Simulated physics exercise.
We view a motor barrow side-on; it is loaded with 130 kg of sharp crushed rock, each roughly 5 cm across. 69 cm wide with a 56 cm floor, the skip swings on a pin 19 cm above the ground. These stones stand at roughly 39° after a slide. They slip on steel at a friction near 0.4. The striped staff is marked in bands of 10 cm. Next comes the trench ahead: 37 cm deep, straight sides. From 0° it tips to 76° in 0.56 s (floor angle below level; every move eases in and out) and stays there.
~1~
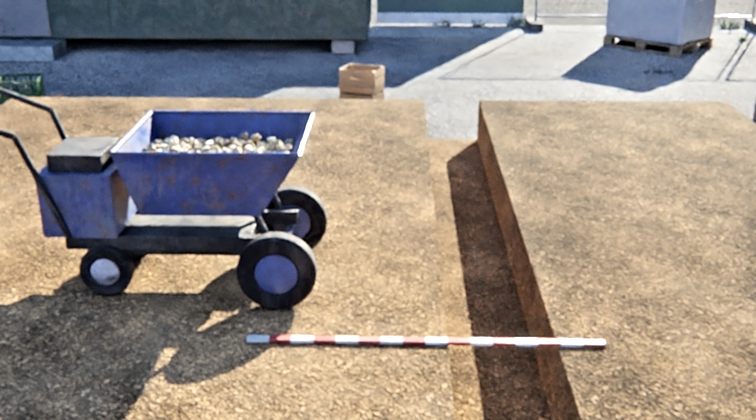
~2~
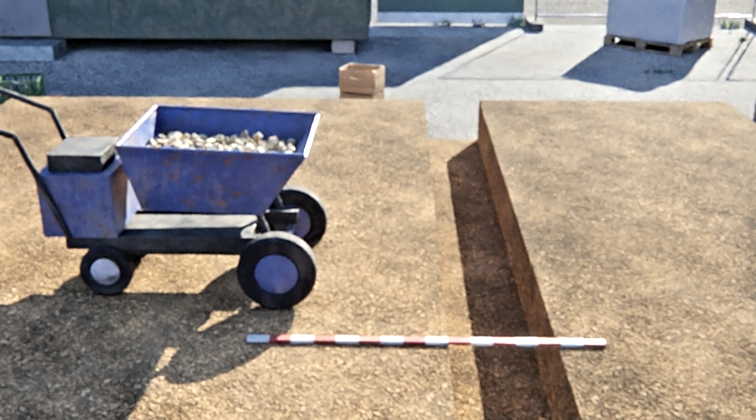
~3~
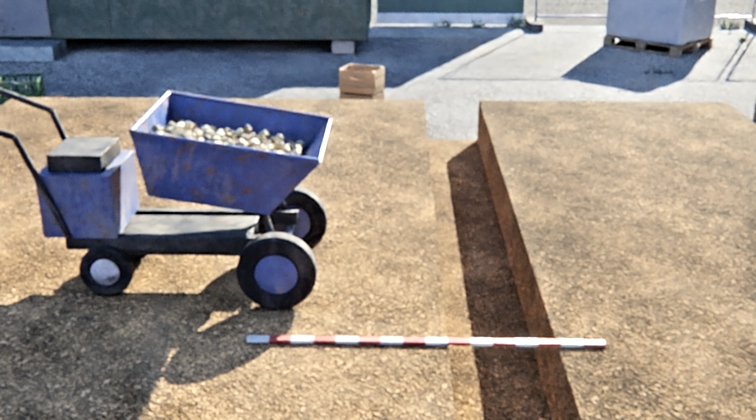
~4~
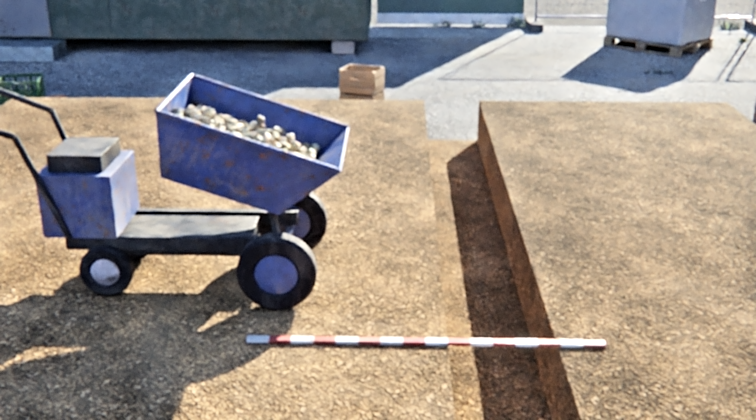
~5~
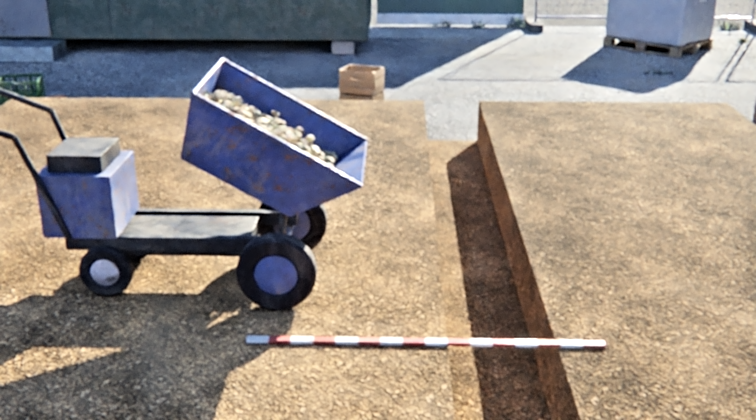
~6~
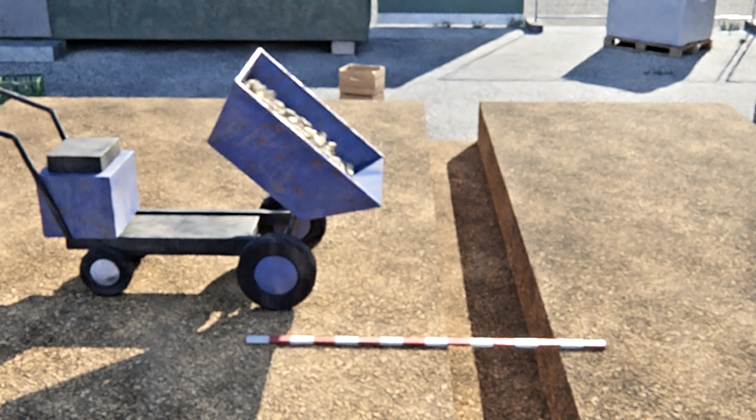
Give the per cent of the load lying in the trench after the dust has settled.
Close to 79 in every hundred.
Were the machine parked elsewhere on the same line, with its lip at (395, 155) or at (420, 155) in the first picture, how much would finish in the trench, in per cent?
Roughly 50 per cent, then 25 per cent.
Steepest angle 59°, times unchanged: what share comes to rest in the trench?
Trench share: Approx. 35%.
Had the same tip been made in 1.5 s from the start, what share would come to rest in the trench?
Roughly 55% would finish there.
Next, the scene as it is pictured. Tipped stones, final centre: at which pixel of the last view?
Resting centre: About (488, 332).
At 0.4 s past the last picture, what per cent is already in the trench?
Something like 25 in a hundred.
Then, 0.1 s after the last picture the floor is at 64°, 100 % in the skip; the foremost stones are at (382, 222).
Then, 0.4 s after the last picture the floor is at 76°, 63 % in the skip, 9 % short of the trench, 27 % in the trench; the foremost stones are at (483, 296).
Then, 0.7 s after the last picture the floor is at 76°, 14 % in the skip, 11 % short of the trench, 74 % in the trench, 1 % past the trench; the foremost stones are at (614, 284).
Then, 2.7 s after the last picture the floor is at 76°, 0 % in the skip, 19 % short of the trench, 79 % in the trench, 1 % past the trench; the foremost stones are at (662, 283).
